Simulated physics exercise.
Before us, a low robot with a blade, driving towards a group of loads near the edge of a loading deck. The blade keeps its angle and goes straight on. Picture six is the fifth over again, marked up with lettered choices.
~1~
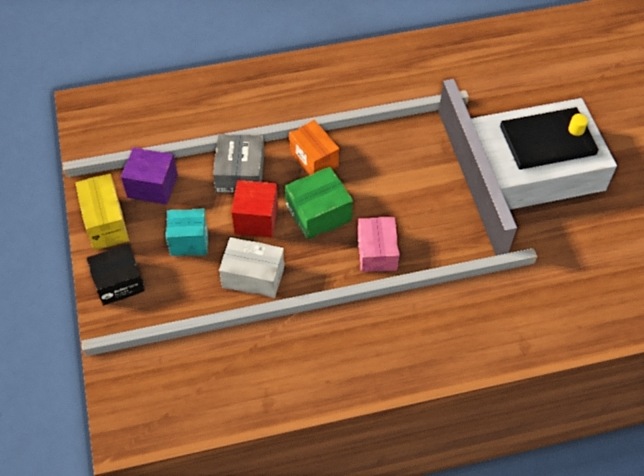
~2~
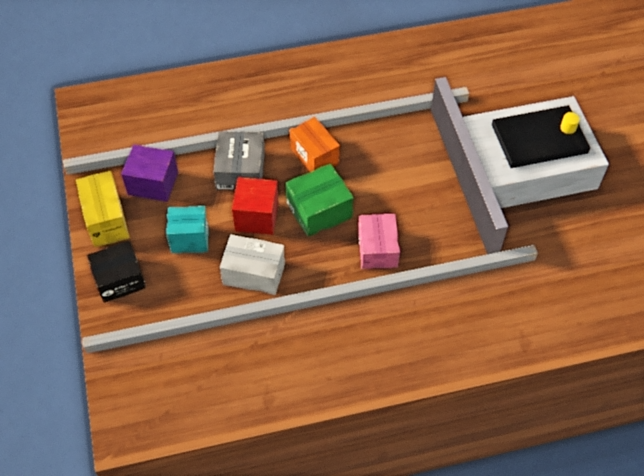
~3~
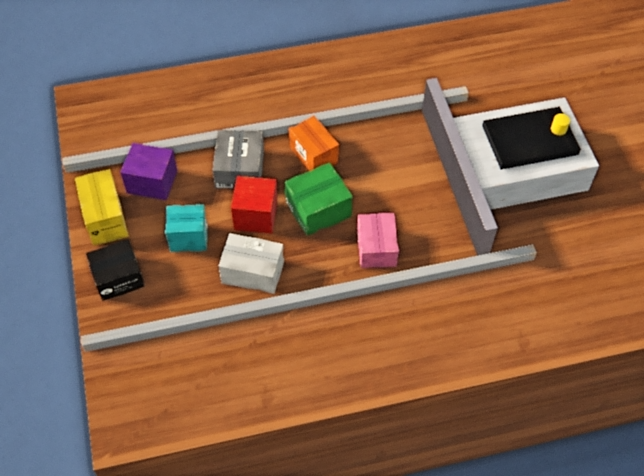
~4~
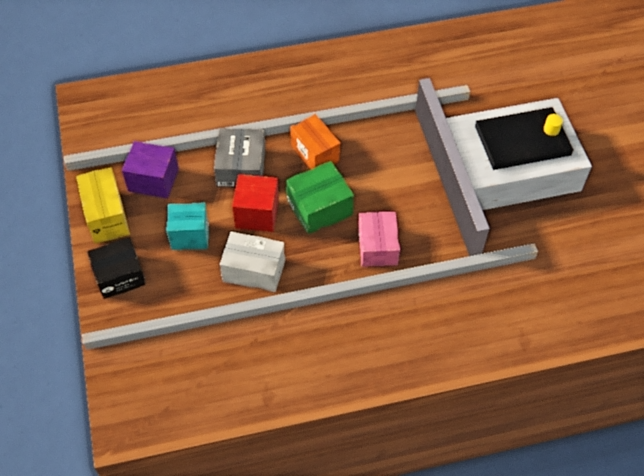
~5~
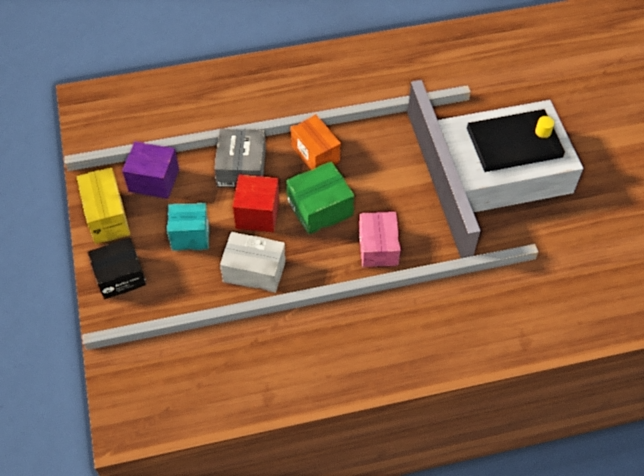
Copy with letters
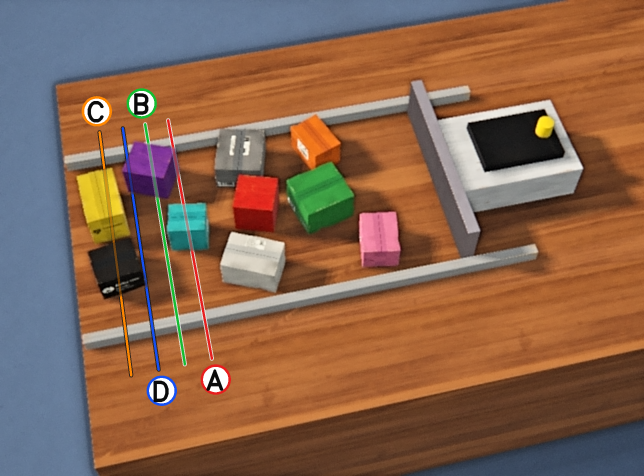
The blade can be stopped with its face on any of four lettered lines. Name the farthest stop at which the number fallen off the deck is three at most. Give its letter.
A.
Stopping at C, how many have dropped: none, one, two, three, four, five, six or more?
By then, six or more.
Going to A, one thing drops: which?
It is the yellow parcel.
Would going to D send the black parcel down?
Yes.
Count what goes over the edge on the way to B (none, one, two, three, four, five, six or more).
Four.
On the marked copy, A at (188, 230); B at (163, 234); C at (114, 244); D at (139, 239).
With A. Early on, robot (420, 156); pink box (345, 247); yellow parcel (104, 206).
Further on, robot (329, 173); turquoise parcel (149, 236); purple crate (142, 174).
At the end, robot (258, 186); yellow parcel over the edge; turquoise parcel (75, 250); one fallen.
As for the rest, B drops four; C drops seven; D drops five.
